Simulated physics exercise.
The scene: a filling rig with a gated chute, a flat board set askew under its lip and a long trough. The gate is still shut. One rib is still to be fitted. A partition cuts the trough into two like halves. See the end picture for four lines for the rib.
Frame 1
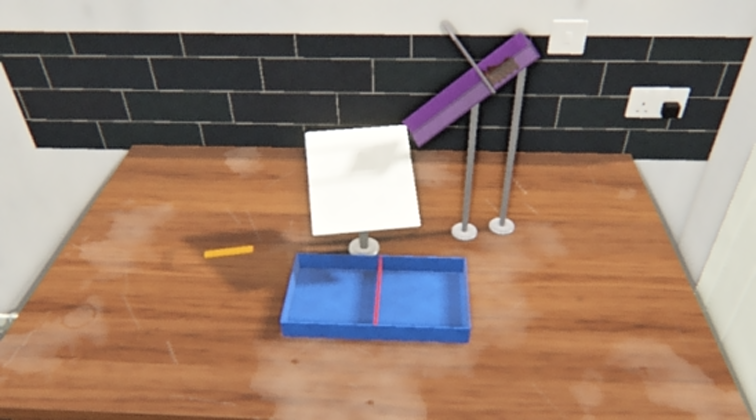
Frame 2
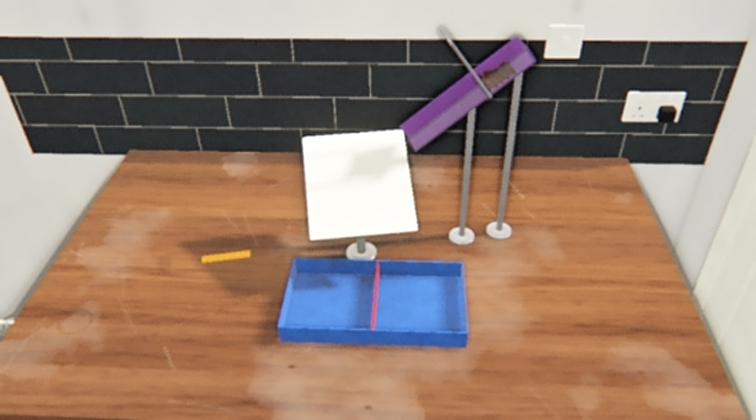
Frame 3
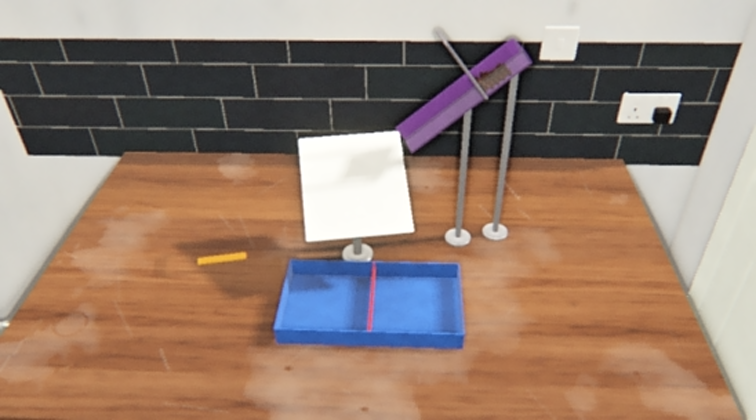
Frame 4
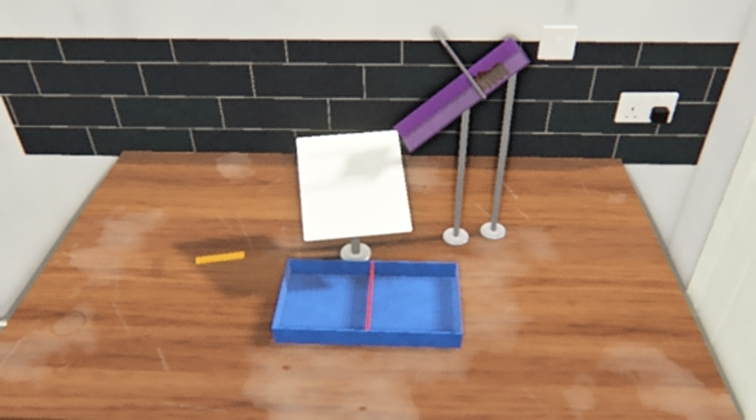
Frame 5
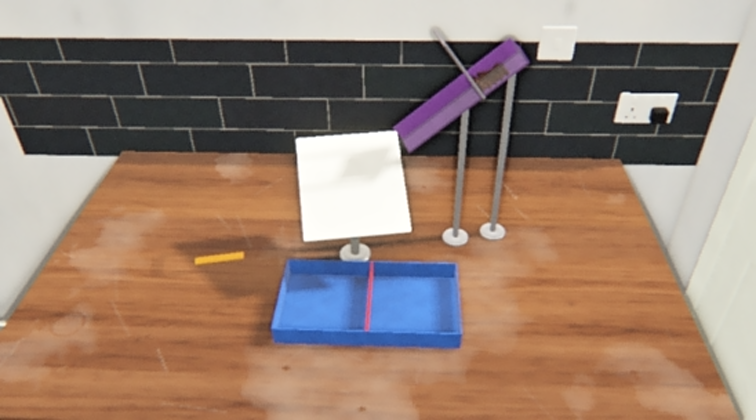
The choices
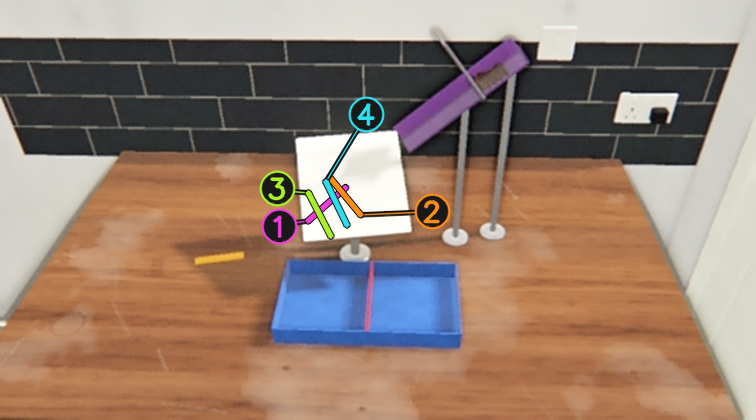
At first, a purple chute holding small brown pieces behind a grey rod slopes down toward a tilted white board, with a blue trough split by a pink divider in front. The view then shifts very slightly, while the chute, pieces, board, trough and small orange stick stay still to the end.
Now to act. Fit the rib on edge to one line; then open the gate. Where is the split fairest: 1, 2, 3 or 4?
4 works best here.
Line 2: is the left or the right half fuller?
The right half.
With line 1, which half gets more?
Left.
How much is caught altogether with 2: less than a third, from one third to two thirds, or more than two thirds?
It is more than two thirds.
On the marked copy, line 1 from (345, 187) to (308, 220); line 2 from (329, 177) to (360, 214); line 3 from (308, 192) to (330, 236); line 4 from (325, 181) to (347, 224).
With 1, of what is caught, all but a few in the left half, only a few in the right.
With 2, of what is caught, close to a quarter in the left half, the bulk in the right.
With 3, of what is caught, all but a few in the left half, a small share in the right.
With 4, of what is caught, close to two thirds in the left half, close to a third in the right.
